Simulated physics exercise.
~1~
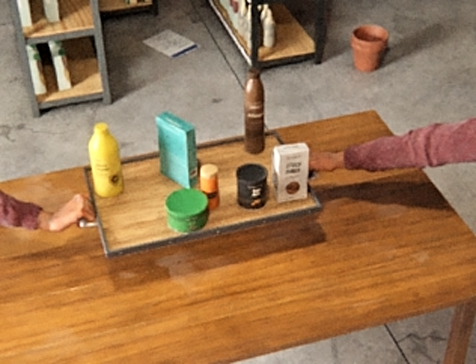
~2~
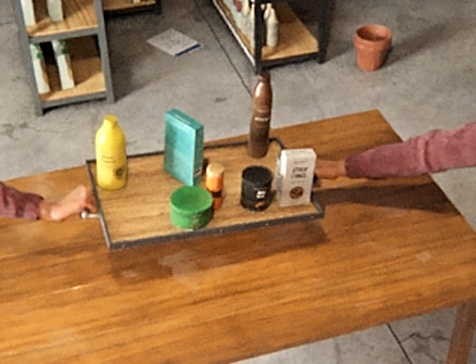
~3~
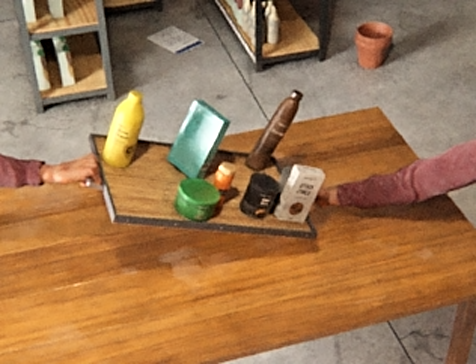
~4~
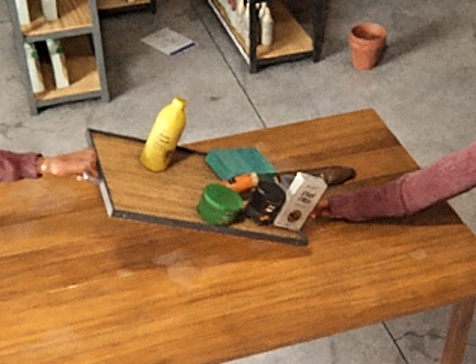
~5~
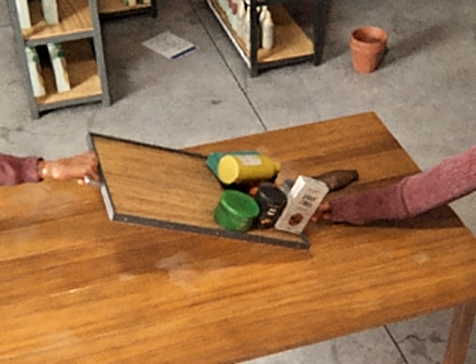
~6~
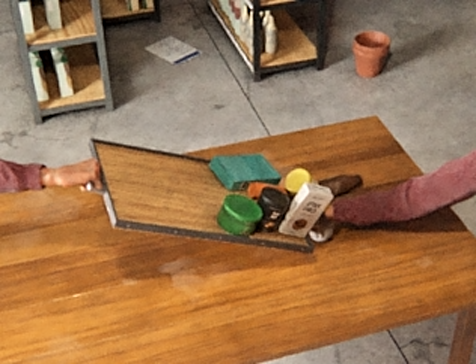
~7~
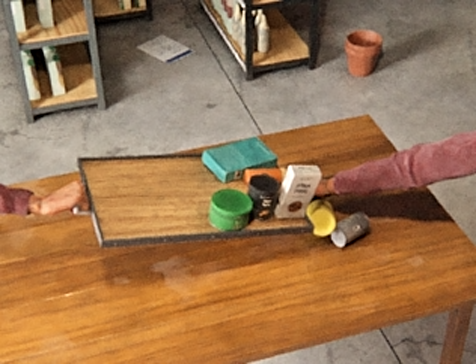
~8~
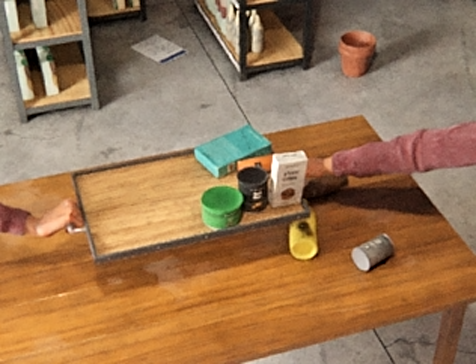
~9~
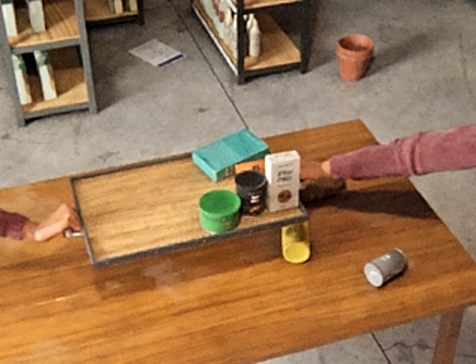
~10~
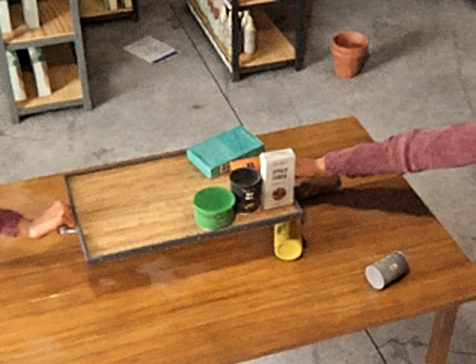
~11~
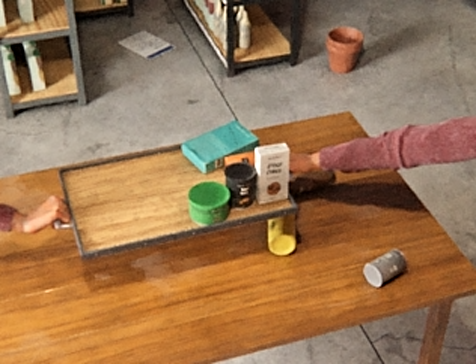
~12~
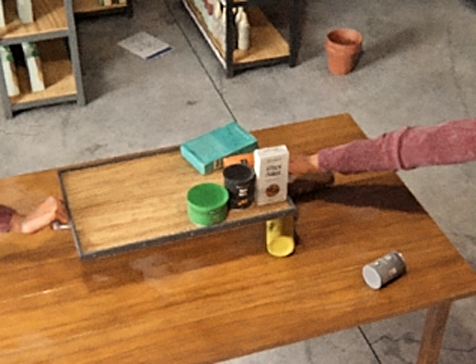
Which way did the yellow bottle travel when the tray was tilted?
It went to the right, toppling over and going off the lower end of the tray onto the table.
